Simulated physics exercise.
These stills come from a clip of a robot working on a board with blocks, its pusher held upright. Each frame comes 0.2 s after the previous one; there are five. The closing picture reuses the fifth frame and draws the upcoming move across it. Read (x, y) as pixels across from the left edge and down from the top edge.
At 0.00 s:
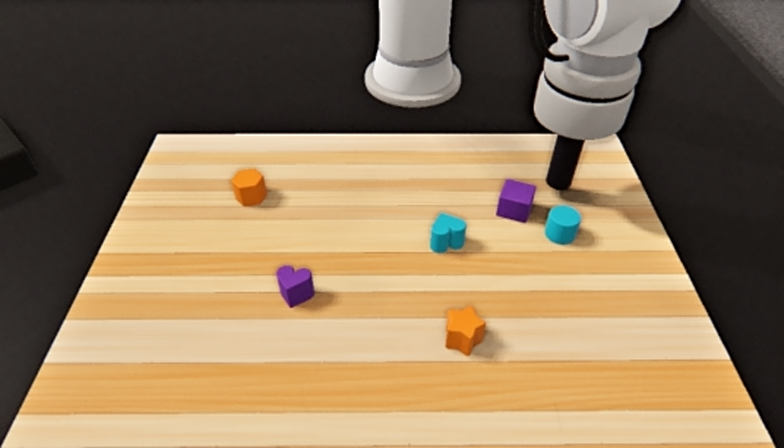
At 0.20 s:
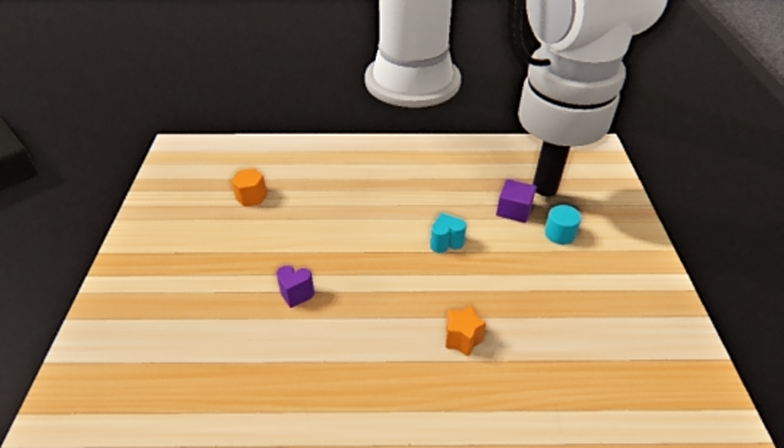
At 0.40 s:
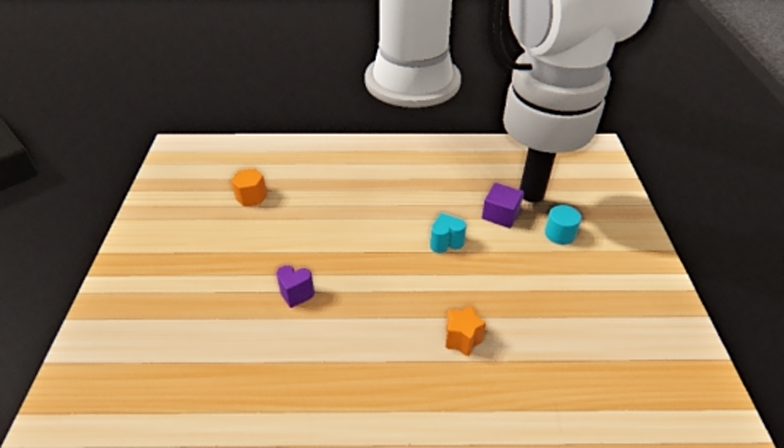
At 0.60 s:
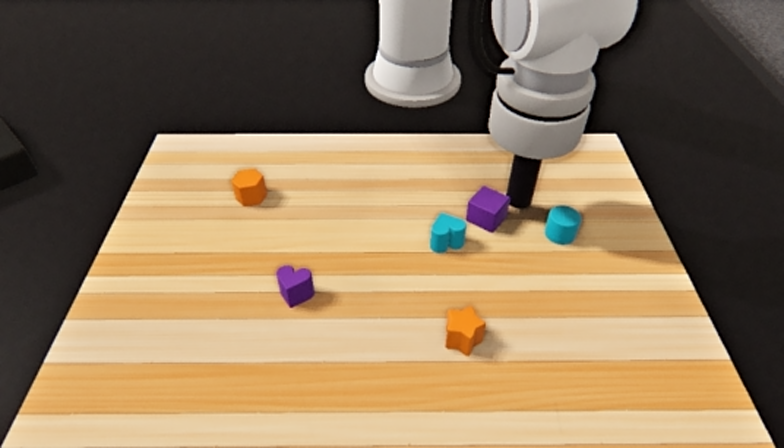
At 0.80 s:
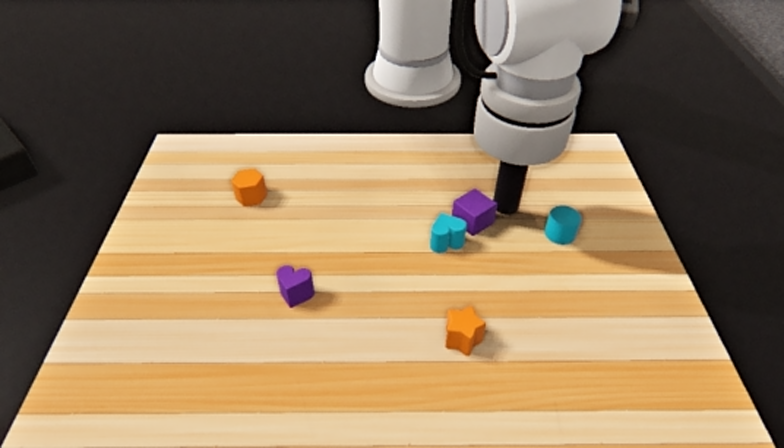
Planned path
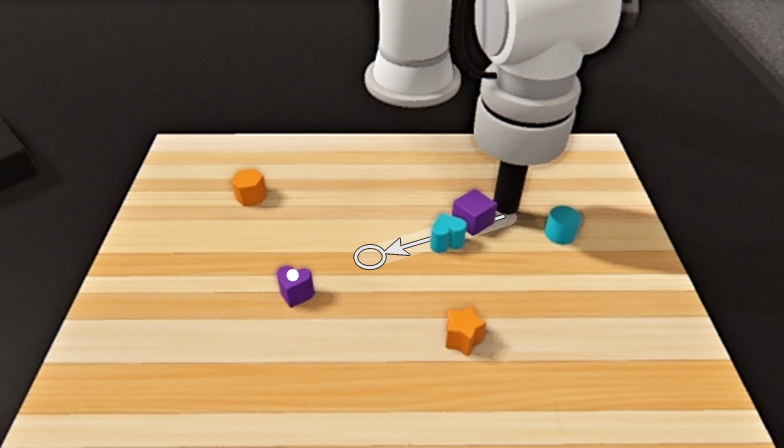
On a striped wooden board with six coloured blocks, a robot arm's black tip moved left to the purple square block and pushed it a short way left, up close to the turquoise heart.
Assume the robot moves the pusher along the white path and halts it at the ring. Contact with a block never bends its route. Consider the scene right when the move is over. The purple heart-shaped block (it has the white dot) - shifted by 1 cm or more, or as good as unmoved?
It is untouched.
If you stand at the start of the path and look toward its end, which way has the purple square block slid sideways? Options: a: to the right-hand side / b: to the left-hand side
a.
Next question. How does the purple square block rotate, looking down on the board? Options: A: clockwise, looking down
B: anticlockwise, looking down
That would be A.
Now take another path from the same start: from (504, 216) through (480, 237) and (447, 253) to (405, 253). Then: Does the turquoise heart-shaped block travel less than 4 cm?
I'd say no.
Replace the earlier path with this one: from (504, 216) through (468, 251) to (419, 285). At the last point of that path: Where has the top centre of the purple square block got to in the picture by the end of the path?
Put as a pixel place, it's (458, 206).
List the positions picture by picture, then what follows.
The first frame shows pusher tip (558, 182); block tops, purple heart-shaped block (293, 275); turquoise heart-shaped block (448, 223); purple square block (518, 191); turquoise circle (566, 215).
The second frame shows pusher (545, 188); blocks unchanged.
The third frame shows pusher (532, 194); purple square block (505, 195).
The fourth frame shows pusher (519, 200); purple square block (490, 199).
The fifth frame shows pusher (506, 206); purple heart-shaped block (293, 275); turquoise heart-shaped block (448, 223); purple square block (476, 202); turquoise circle (566, 215).
Path on the board, in a line from (504, 216) to (370, 257); the dot is on the purple heart-shaped block.
The first path, step by step. One third of the way, pusher (462, 219); turquoise heart-shaped block (442, 227); purple square block (434, 204), turned 55° clockwise.
Two thirds of the way, pusher (417, 233); turquoise heart-shaped block (424, 244), turned 35° anticlockwise; purple square block (411, 202), turned 100° clockwise.
At the end, pusher (370, 247); purple heart-shaped block in place; turquoise heart-shaped block (424, 245), turned 45° anticlockwise; purple square block (411, 202), turned 105° clockwise; turquoise circle in place.
